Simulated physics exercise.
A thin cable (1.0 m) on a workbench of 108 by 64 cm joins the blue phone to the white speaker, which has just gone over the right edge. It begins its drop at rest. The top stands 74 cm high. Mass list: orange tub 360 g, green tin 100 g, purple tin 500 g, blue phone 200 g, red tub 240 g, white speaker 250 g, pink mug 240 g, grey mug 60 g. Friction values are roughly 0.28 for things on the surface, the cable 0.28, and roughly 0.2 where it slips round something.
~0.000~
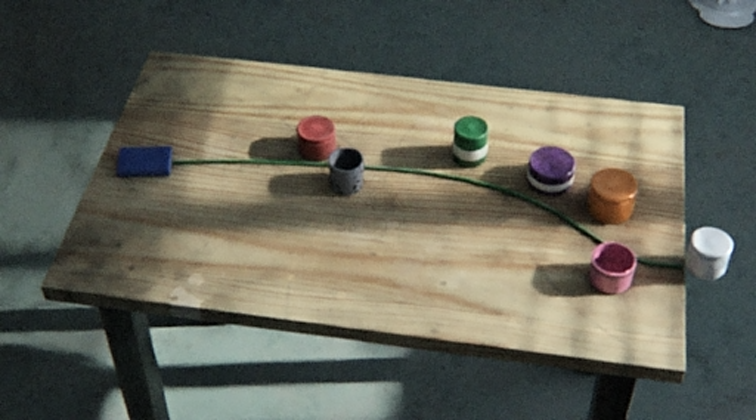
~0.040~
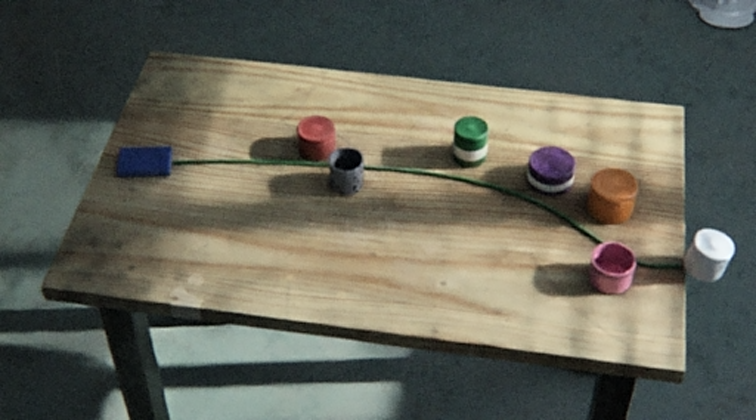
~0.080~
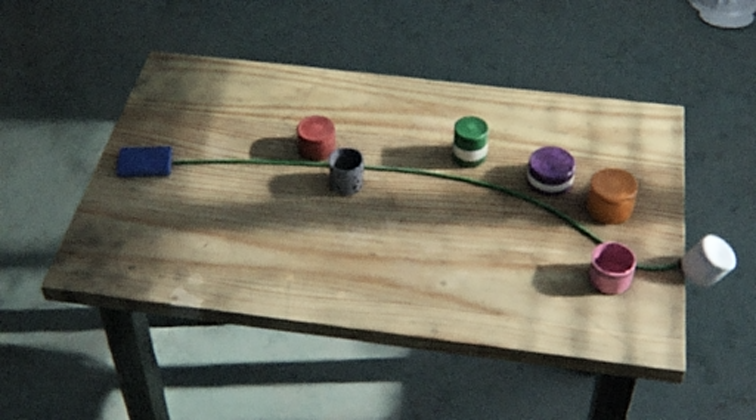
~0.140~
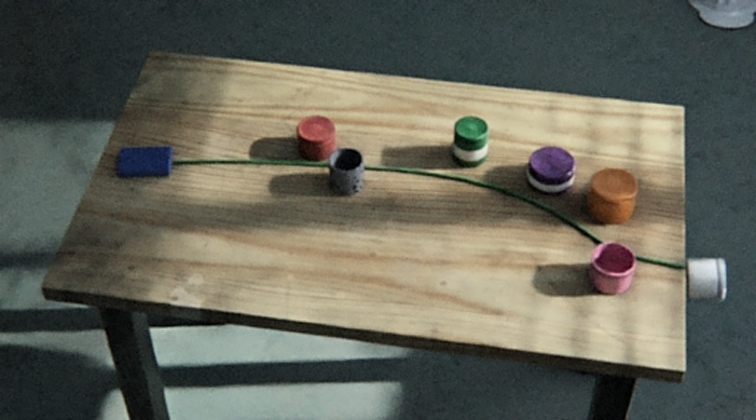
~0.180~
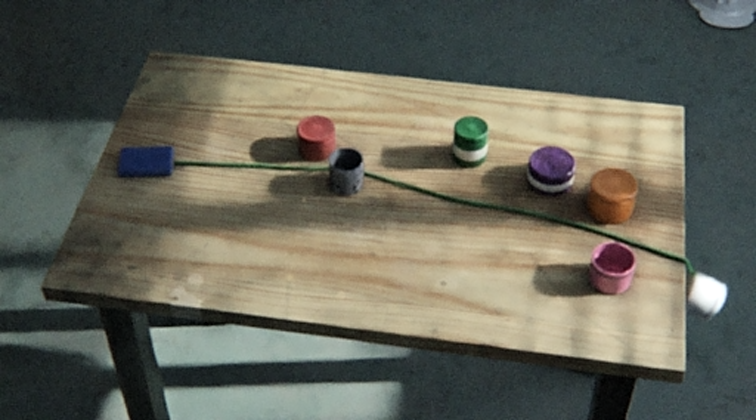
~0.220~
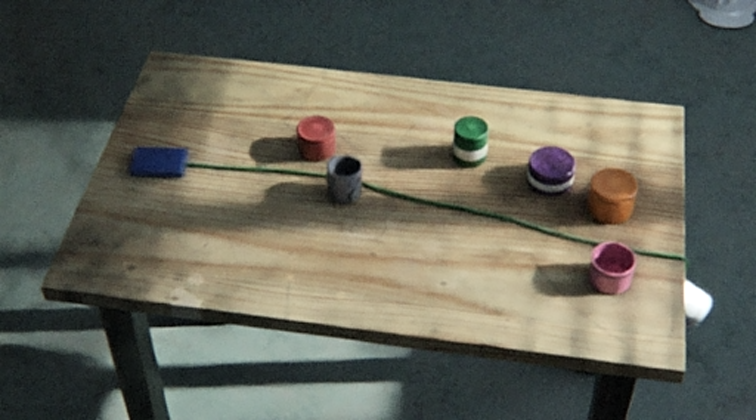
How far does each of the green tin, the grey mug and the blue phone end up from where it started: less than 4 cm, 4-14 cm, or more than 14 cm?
At the end, the green tin stays short of the middle range, the grey mug goes past the middle range, the blue phone goes past the middle range.
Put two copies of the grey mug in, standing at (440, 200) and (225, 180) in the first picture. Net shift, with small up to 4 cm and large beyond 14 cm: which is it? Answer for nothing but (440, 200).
Moderate.
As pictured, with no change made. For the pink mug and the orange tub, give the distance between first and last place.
About: Pink mug 0 cm, orange tub 4 cm.
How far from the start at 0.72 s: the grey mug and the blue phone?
Shifts - grey mug 20 cm, blue phone 60 cm.
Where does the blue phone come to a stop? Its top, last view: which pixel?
In the last view, the top sits at about (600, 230).
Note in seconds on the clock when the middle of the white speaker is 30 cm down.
Estimate: About 0.46 s.
After 0.5 s, the cable's tail end at (301, 181); blue phone 25 cm off its start, grey mug 17 cm off its start, white speaker over the edge.
After 0.7 s, the cable's tail end at (467, 200); blue phone 55 cm off its start, grey mug 19 cm off its start, white speaker over the edge.
After 1.0 s, the cable's tail end at (608, 229); blue phone 81 cm off its start at (580, 221), grey mug 19 cm off its start at (328, 236), white speaker over the edge.
After 1.2 s, the cable's tail end at (628, 235); blue phone 84 cm off its start, grey mug 19 cm off its start, white speaker over the edge.
After 2.4 s, the cable's tail end at (628, 235); blue phone 84 cm off its start at (600, 230), grey mug 19 cm off its start at (328, 236), green tin 0 cm off its start at (471, 127), white speaker over the edge.
